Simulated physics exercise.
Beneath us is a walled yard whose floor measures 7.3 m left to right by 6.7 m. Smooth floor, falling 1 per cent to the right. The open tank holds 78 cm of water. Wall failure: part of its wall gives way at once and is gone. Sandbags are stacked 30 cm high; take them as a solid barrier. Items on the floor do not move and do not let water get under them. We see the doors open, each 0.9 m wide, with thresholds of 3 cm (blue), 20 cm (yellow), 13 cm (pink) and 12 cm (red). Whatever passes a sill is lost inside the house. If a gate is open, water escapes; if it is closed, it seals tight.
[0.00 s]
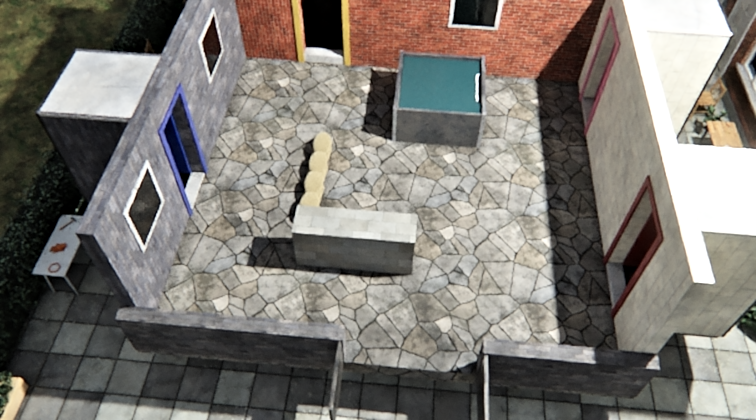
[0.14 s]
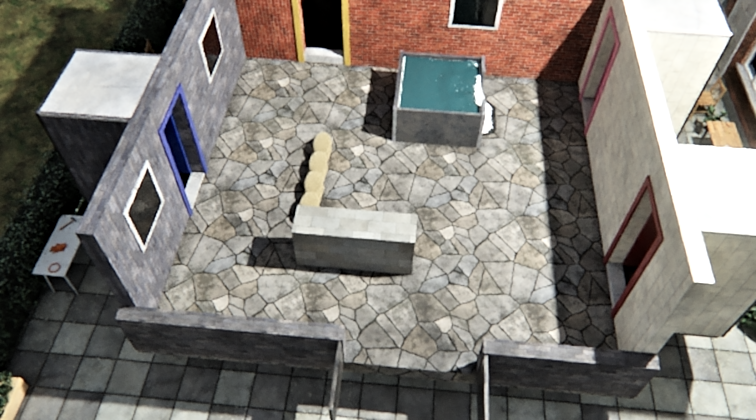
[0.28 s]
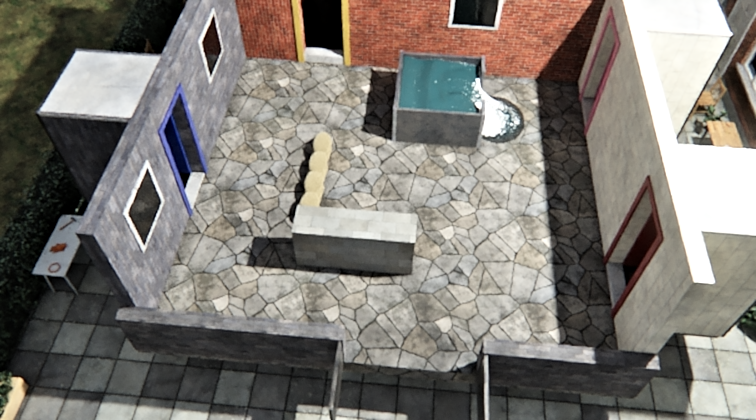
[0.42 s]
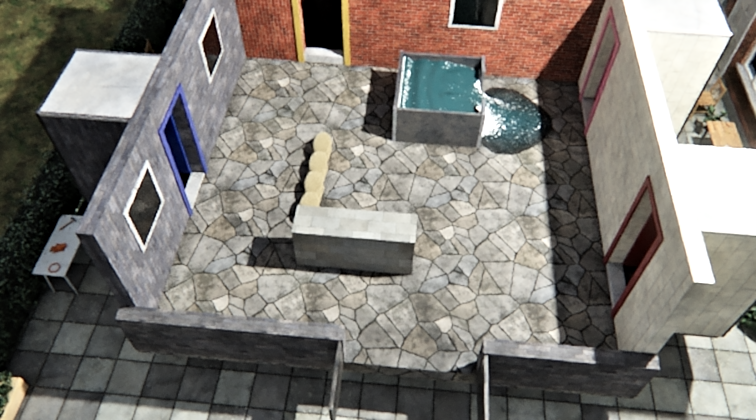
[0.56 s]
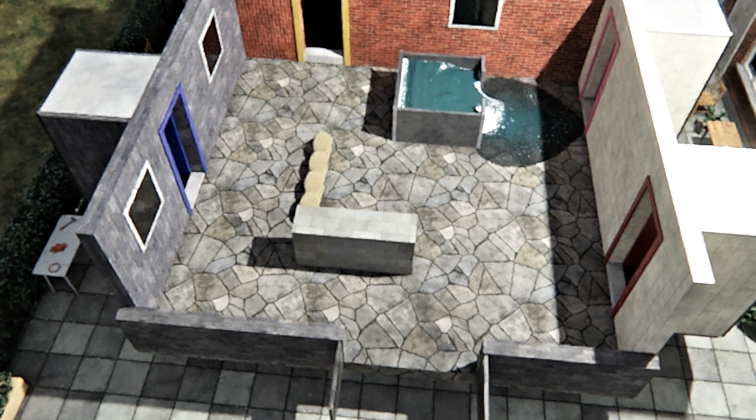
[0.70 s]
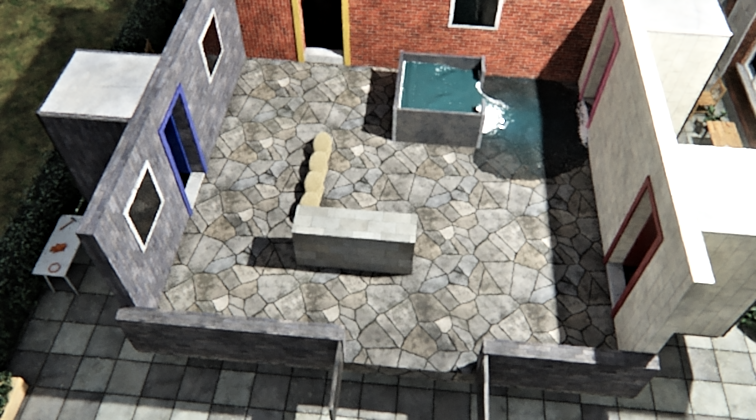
To begin with, teal water sits still in an open concrete tank near the brick wall of a stone-paved yard. Water then bursts through a gap in the tank's right side, foaming onto the paving, and spreads rightward in a widening pool that reaches the pale right-hand wall.
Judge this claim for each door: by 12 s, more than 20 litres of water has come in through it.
In order: Blue door: Limit unbroken; yellow door: Limit unbroken; pink door: Limit broken; red door: Limit unbroken.
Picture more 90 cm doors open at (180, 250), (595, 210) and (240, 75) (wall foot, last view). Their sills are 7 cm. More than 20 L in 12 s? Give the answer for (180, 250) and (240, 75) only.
Door 1: Lower; door 2: Lower.
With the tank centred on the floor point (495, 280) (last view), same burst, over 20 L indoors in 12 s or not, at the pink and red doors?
Checking the limit: The pink door is within it and the red door is beyond it.
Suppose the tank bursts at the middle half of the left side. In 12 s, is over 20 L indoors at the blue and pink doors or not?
Door blue goes beyond, door pink stays within.
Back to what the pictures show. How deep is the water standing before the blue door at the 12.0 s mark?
Depth: Approx. 1.0 cm.
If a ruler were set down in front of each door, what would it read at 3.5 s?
You'd get blue at 0 cm, yellow at 0 cm, pink at 23 cm, and red at 5 cm.
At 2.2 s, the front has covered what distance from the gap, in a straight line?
I'd say around 5.2 m from the gap.
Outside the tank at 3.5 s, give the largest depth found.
I'd put it at close to 24 cm.
After 1.4 s water covers 15 % of the floor and is deepest (42 cm) near (574, 83); blue door not reached, yellow door not reached, pink door 27 cm at the sill, 84 L in, red door not reached.
After 2.2 s water covers 20 % of the floor and is deepest (30 cm) near (581, 130); blue door not reached, yellow door not reached, pink door 30 cm at the sill, 190 L in, red door 6 cm at the sill, 0 L in.
After 3.5 s water covers 30 % of the floor and is deepest (24 cm) near (575, 88); blue door not reached, yellow door not reached, pink door 23 cm at the sill, 259 L in, red door 5 cm at the sill, 0 L in.
After 7.0 s water covers 50 % of the floor and is deepest (13 cm) near (580, 124); blue door not reached, yellow door 2 cm at the sill, 0 L in, pink door 13 cm at the sill, 302 L in, red door 6 cm at the sill, 0 L in.
After 12.0 s water covers 80 % of the floor and is deepest (8 cm) near (583, 143); blue door not reached, yellow door 1 cm at the sill, 0 L in, pink door 6 cm at the sill, 303 L in, red door 8 cm at the sill, 0 L in.
